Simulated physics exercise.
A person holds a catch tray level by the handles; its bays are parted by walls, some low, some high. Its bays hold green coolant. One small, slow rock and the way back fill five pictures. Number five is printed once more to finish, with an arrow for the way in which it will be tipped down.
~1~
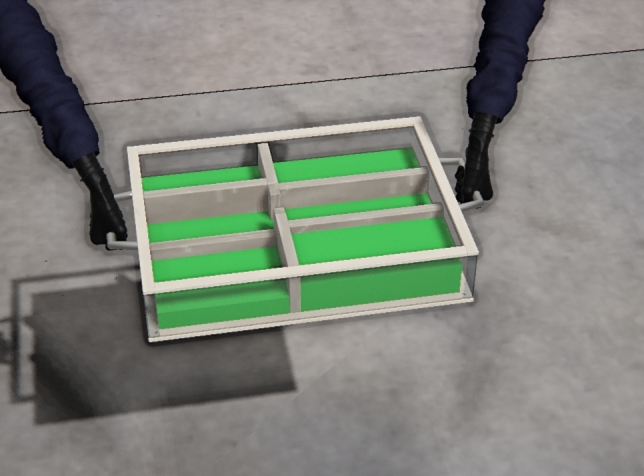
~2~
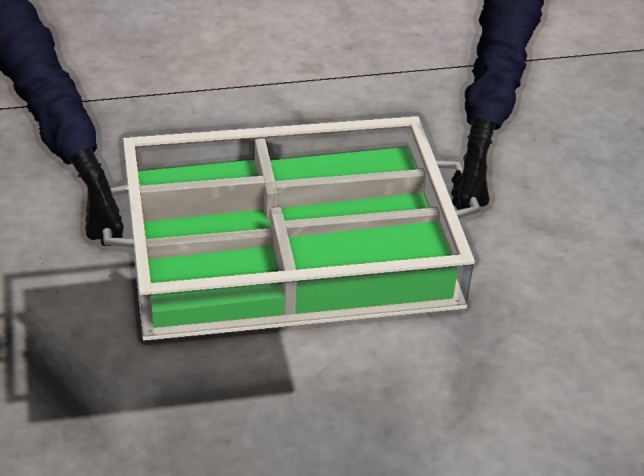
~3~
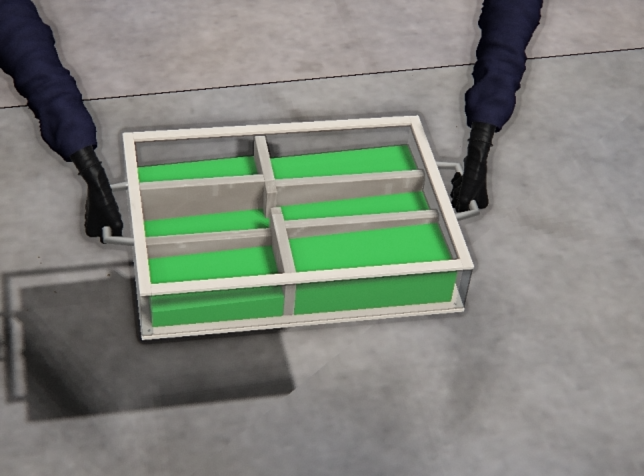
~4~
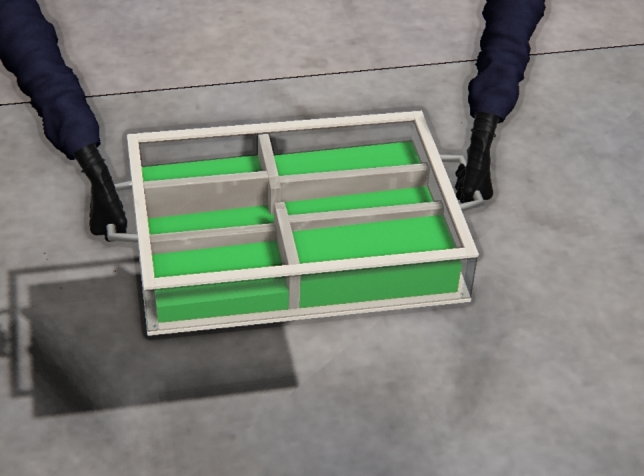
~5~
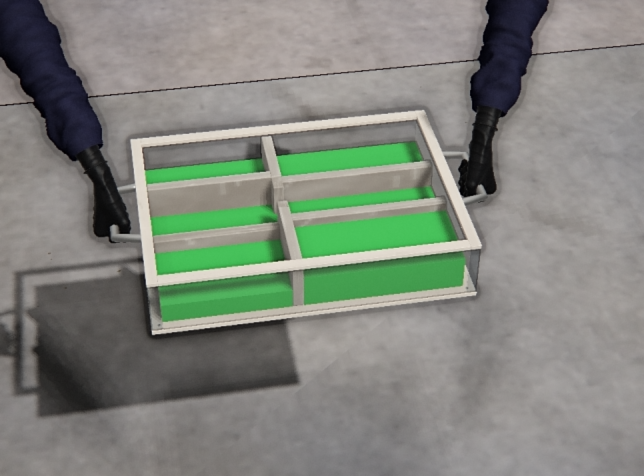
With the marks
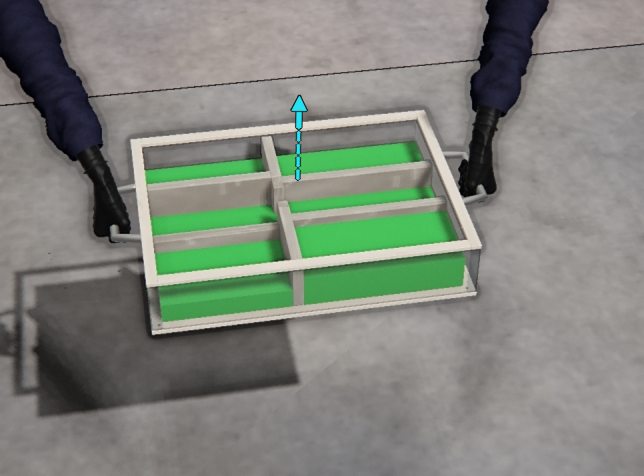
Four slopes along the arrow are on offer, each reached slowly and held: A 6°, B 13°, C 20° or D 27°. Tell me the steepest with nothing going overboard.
Take C.
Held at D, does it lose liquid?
Yes, it does.
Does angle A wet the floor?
No, that is safe.
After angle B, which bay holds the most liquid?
It is the front right one.
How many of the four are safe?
Three.
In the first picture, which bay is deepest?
That is the front right bay.
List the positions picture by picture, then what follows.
In the first frame, the tray is level; deepest in the front right bay, at (371, 248), shallowest in the centre right.
In the second frame, tipped about 3° down to the front right; no wall is crossed.
In the third frame, tipped about 6° down to the front right; no wall is crossed.
In the fourth frame, tipped about 3° down to the front right; no wall is crossed.
In the fifth frame, the tray is level; deepest in the front right bay, at (374, 242), shallowest in the centre left.
The arrow ends at (299, 101).
With A, nothing spills; the front right bay holds the most.
With B, nothing spills; the front right bay holds the most.
With C, nothing spills; the front right bay holds the most.
With D, about 6 % goes over the rim.
